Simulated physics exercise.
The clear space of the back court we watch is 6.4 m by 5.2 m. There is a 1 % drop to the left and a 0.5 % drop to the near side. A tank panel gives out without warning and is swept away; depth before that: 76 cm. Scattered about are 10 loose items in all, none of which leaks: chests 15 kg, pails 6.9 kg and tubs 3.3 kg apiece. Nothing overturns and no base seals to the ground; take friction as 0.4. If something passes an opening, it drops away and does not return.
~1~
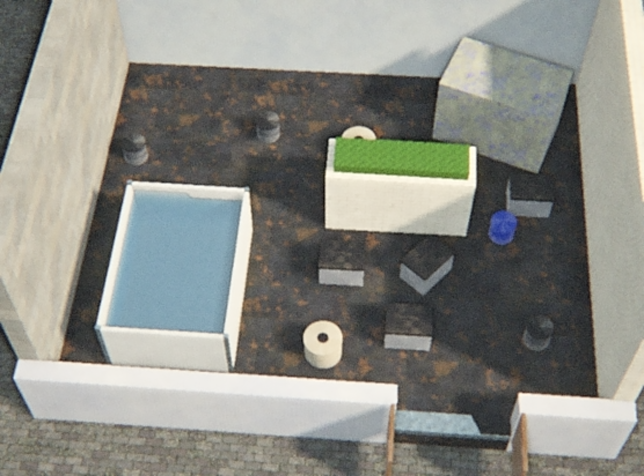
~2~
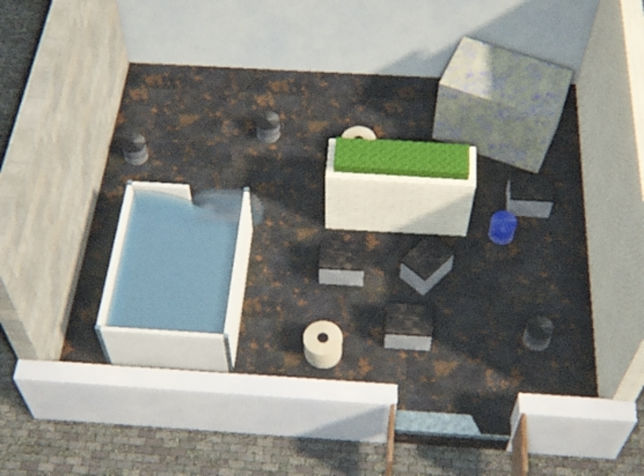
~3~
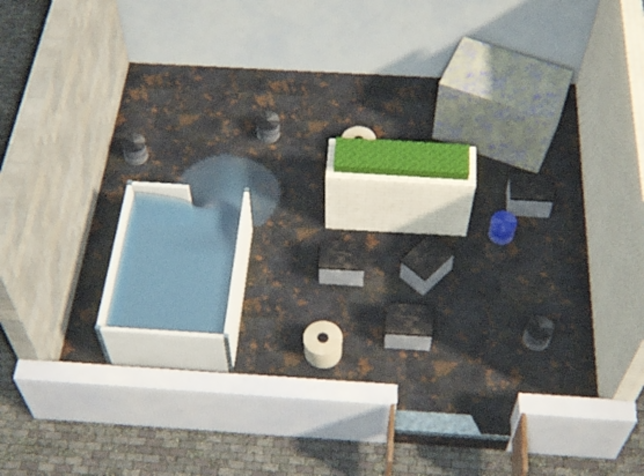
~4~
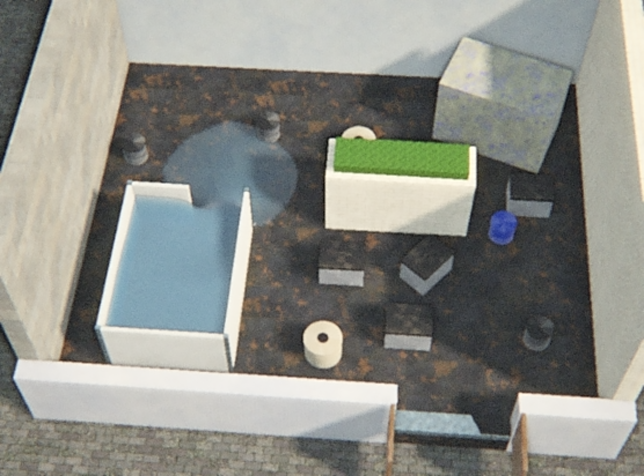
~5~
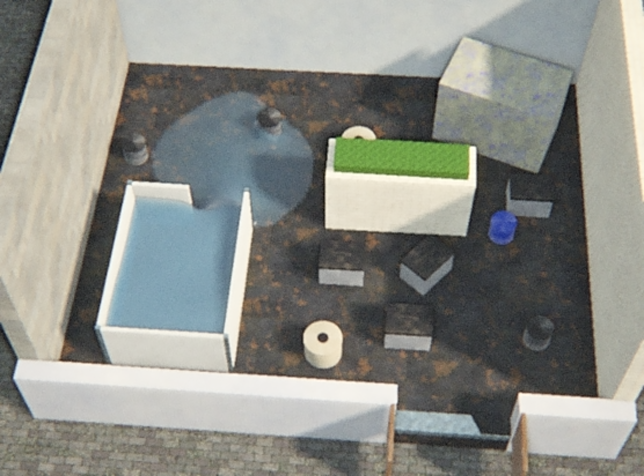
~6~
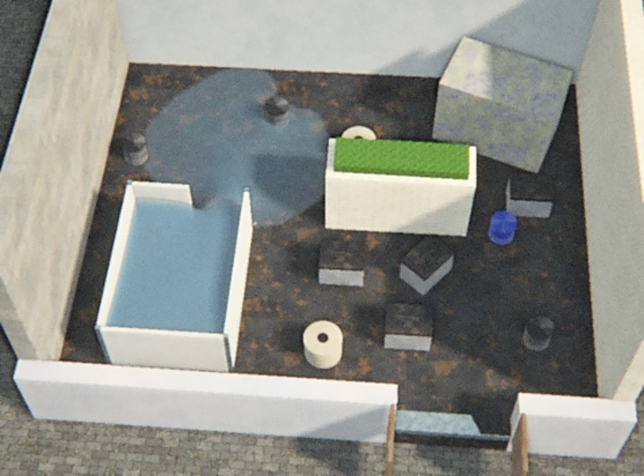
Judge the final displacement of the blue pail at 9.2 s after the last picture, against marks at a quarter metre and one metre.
Odds are it hangs on where it is.
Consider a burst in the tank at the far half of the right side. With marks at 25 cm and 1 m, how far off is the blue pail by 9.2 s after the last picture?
My answer is that the blue pail is flushed far out.
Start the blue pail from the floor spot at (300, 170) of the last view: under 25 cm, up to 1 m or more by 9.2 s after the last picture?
By that time it is swept a long way.
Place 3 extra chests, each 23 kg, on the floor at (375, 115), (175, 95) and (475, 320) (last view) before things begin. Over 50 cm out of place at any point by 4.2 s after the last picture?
In order: Above it, above it, below it.
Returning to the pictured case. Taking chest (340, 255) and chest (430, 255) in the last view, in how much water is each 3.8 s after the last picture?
I'd put it at 0 cm and 0 cm respectively.
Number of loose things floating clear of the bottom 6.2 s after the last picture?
My tally comes to 1.
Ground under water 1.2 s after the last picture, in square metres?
14 m2.
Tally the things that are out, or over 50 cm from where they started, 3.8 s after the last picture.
Result: 3.
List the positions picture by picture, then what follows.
The first frame shows the blue pail at (504, 221), on the bottom; 2.8 m2 under water; 0 of 10 have shifted.
The second frame shows the blue pail at (504, 221), on the bottom; water covers 3.2 m2; 0 of 10 have shifted.
The third frame shows the blue pail at (504, 221) rests on the ground; water covers 3.9 m2; 0 of 10 have shifted.
The fourth frame shows the blue pail at (504, 221), on the bottom; 4.9 m2 under water; 0 of 10 have shifted.
The fifth frame shows the blue pail at (504, 221) rests on the ground; water covers 6.1 m2; 1 of 10 have shifted.
The sixth frame shows the blue pail at (504, 221) rests on the ground; water covers 7.6 m2; 1 of 10 have shifted.
Then, 1.2 s after the last picture the blue pail is near (504, 221), 0.0 m from its start, aground; 0 of 10 are out; 0 afloat.
Then, 3.8 s after the last picture the blue pail is near (504, 221), 0.0 m from its start, aground; 0 of 10 are out; 1 afloat.
Then, 6.2 s after the last picture the blue pail is near (504, 222), 0.0 m from its start, aground; 0 of 10 are out; 1 afloat.
Then, 9.2 s after the last picture the blue pail is near (504, 222), 0.0 m from its start, aground; 0 of 10 are out; 2 afloat.
